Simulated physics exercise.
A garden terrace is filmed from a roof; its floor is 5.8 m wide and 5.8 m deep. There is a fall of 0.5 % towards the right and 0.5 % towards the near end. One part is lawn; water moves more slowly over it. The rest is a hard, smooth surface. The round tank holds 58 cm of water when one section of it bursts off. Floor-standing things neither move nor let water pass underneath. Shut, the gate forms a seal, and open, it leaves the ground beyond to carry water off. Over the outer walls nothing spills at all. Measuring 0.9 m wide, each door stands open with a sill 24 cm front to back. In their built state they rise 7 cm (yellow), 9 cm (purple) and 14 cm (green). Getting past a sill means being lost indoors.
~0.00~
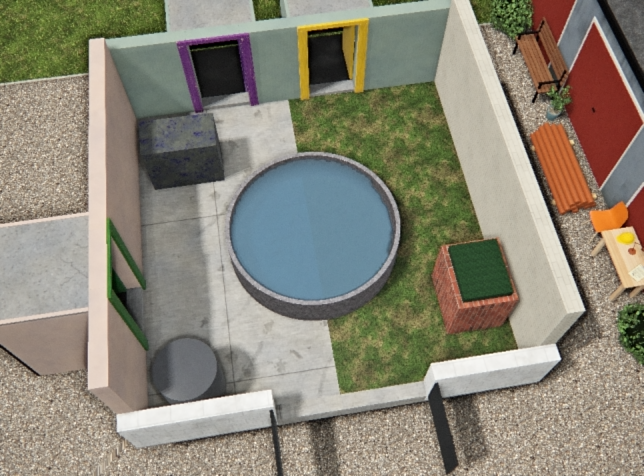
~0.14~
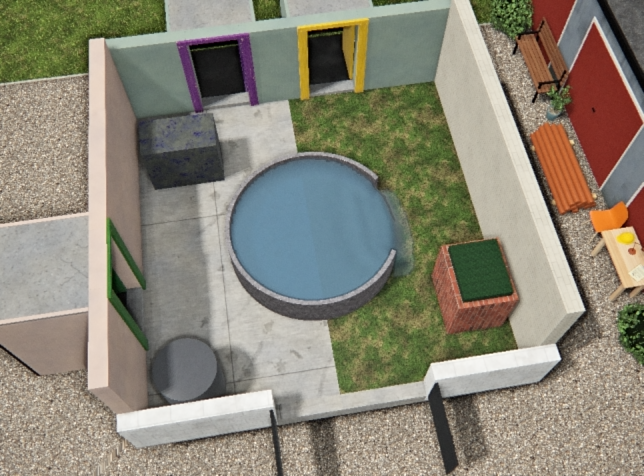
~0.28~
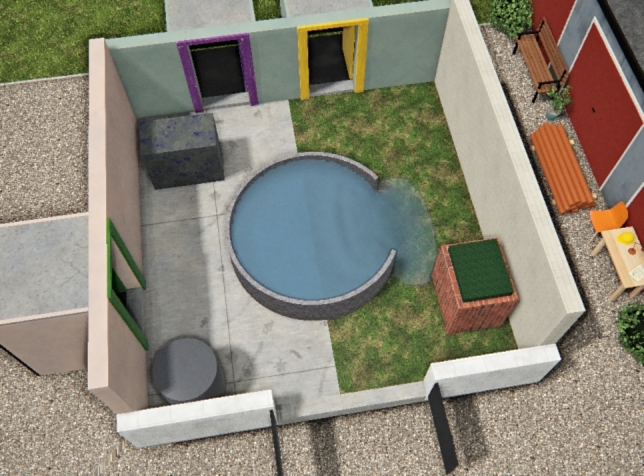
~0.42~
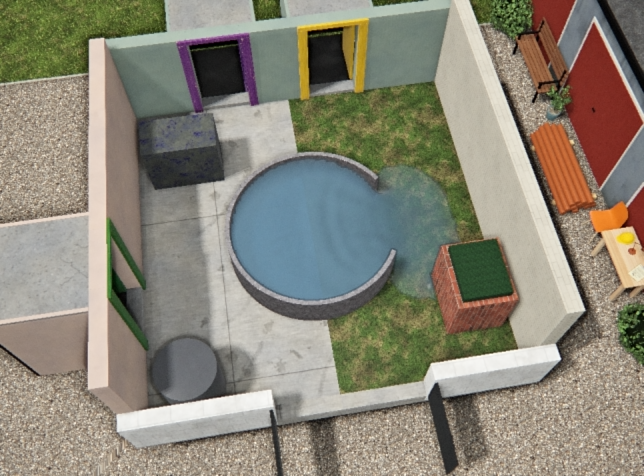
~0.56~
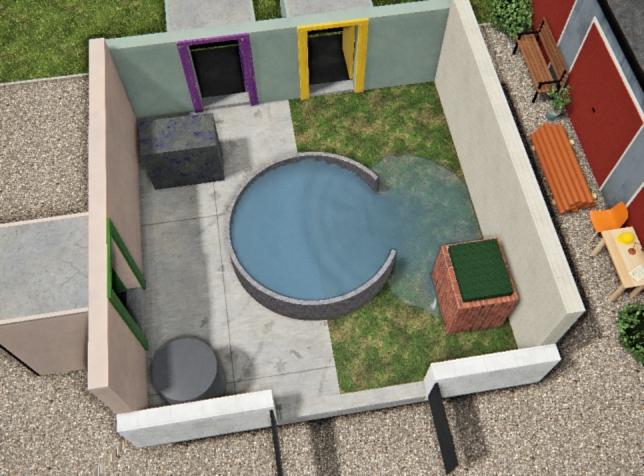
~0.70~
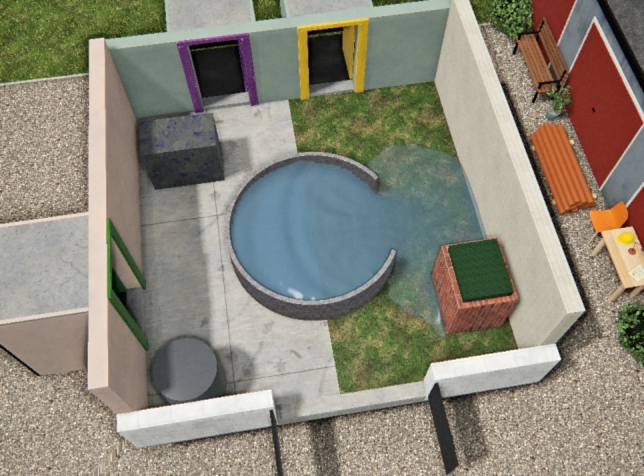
A round tank bursts open on its right side and water spreads across the grass.
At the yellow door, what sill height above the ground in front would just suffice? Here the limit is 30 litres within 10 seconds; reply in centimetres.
10 cm.
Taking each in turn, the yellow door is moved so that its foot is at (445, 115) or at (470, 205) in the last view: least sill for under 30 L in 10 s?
Roughly 18 cm for the first and 34 cm for the second.
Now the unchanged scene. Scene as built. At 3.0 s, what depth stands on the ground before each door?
The yellow door has 9 cm, the purple door 0 cm and the green door 0 cm.
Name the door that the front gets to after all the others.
That would be the green one, last in line.
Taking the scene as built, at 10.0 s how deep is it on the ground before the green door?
About 5.0 centimetres deep.
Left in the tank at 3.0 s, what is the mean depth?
About 28 cm.
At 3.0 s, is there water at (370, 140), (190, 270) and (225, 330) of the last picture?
Soaked; untouched; untouched.
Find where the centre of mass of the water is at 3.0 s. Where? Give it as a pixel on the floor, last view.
I'd say around (375, 219).
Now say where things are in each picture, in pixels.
The first picture shows the round tank at (313, 226) is whole and still, 58 cm deep; the yellow door at (332, 57) is dry.
In the second picture, the front is at (410, 260), 0.3 m from the gap at (392, 226); 0.4 m2 of floor is wet, 58 cm left at the back.
In the third picture, the front is at (413, 189), 0.7 m from the gap at (391, 227); 1.2 m2 of floor is wet, 58 cm left at the back.
In the fourth picture, the gap is at (391, 227), the front 1.1 m out at a hidden place; the back of the round tank holds 58 cm.
In the fifth picture, water pours out at (391, 227) and has run 1.5 m, to a hidden place; about 7 cm deep outside, 58 cm at the back.
In the sixth picture, the front is at (459, 162), 1.8 m from the gap at (391, 227); 4.2 m2 of floor is wet, 58 cm left at the back; the yellow door at (332, 57), 3.2 m from the gap, is still 1.8 m from the nearest water.
After 1.4 s water covers 20 % of the floor, deepest (46 cm) near (469, 265); it has not reached the yellow door.
After 3.0 s water covers 40 % of the floor, deepest (34 cm) near (481, 234); 9 cm at the yellow door, 0 litres in over its 7 cm sill.
After 10.0 s water covers 100 % of the floor, deepest (19 cm) near (173, 408); 10 cm at the yellow door, 78 litres in over its 7 cm sill.
At the yellow door as built, the water arrived by 2.8 s and peaked near 14 cm at 4.0 s.
Run again over the same 10 s with other heights there, 44 litres in over 9 cm, 13 litres over 12 cm. The limit of 30 litres is kept from about 10 cm up.
